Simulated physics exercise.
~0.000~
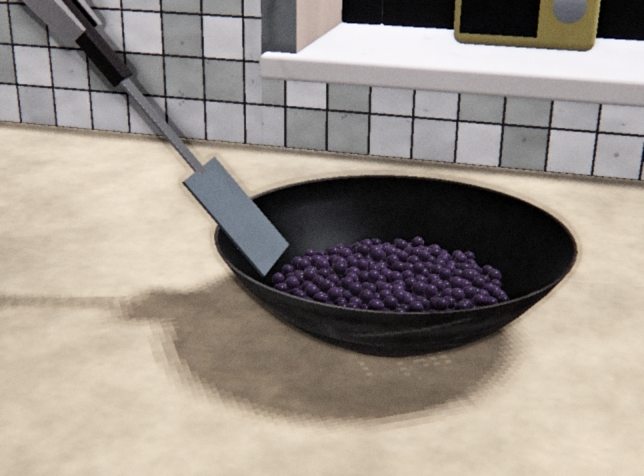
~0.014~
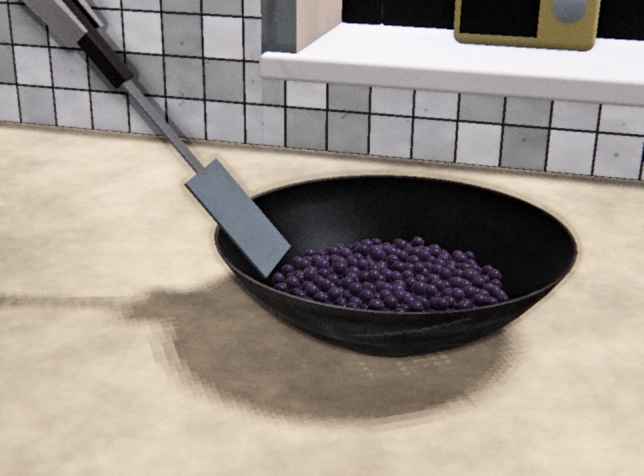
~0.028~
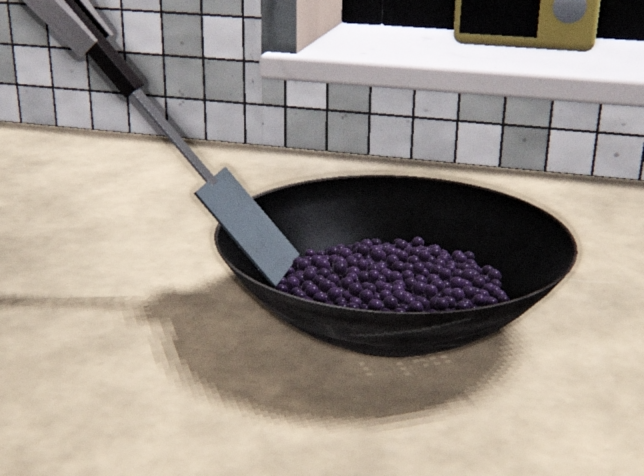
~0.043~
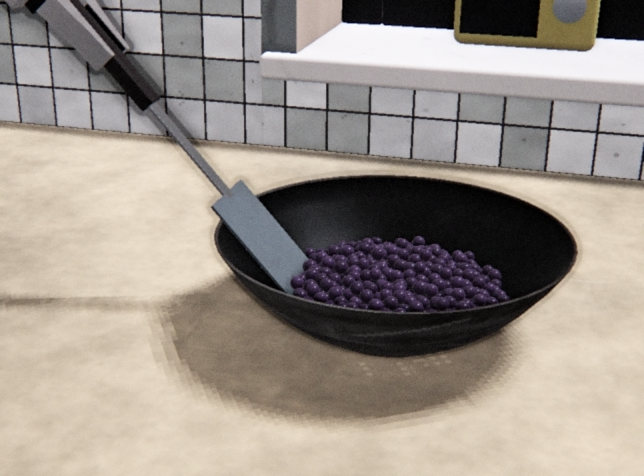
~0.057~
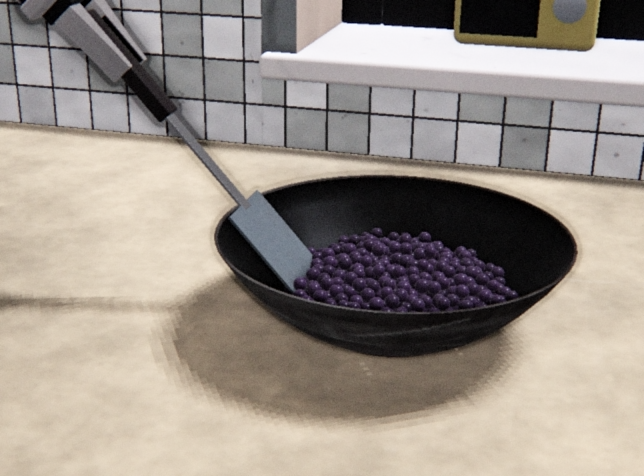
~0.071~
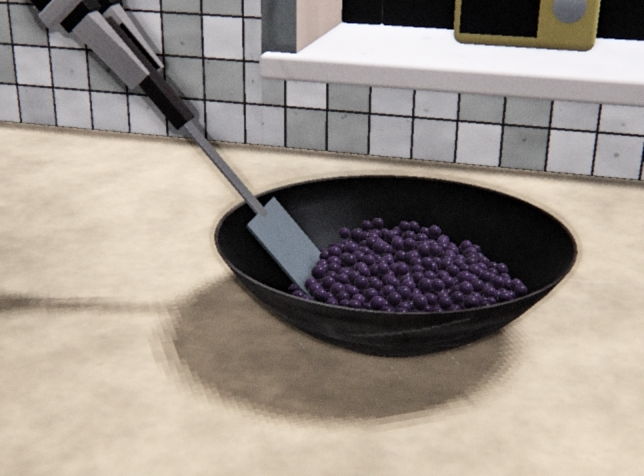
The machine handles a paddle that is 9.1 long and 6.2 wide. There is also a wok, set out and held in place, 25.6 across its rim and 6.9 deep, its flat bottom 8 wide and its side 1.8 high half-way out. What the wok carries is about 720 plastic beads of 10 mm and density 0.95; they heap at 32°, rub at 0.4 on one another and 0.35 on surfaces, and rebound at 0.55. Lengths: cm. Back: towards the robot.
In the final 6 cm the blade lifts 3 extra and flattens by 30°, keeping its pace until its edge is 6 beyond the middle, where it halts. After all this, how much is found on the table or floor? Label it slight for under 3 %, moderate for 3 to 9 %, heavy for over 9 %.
Label: Moderate.
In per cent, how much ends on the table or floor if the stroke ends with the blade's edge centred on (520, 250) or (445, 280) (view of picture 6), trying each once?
Around 30 per cent for the first try and 0 per cent for the second.
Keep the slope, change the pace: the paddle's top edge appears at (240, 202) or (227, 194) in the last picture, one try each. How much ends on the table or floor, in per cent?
That comes to some 0 and some 0 percent, in that order.
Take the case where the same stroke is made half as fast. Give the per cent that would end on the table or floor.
In that case, around 0 per cent would end on the table or floor.
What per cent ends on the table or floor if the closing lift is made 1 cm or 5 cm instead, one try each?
You'd get some 0 per cent with the first setting and some 10 per cent with the second.
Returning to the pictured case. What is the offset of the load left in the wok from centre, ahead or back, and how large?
I'd say close to 3.5 cm toward the front.
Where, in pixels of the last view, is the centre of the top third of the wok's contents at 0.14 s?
It is centred close to (454, 267).
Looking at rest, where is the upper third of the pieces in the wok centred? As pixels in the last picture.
(492, 276).
After 0.11 s, sloping 48°, highest piece 6 above the table; 723 in the wok.
After 0.14 s, sloping 36°, highest piece 7 above the table; 723 in the wok.
After 0.36 s, sloping 18°, highest piece 9 above the table; 679 in the wok, 10 on the table or floor, 34 on the blade or in flight.
After 1.41 s, sloping 18°, highest piece 6 above the table; 679 in the wok, 44 on the table or floor.
At rest, 679 in the wok, 44 on the table or floor. That is 6 % on the table or floor.
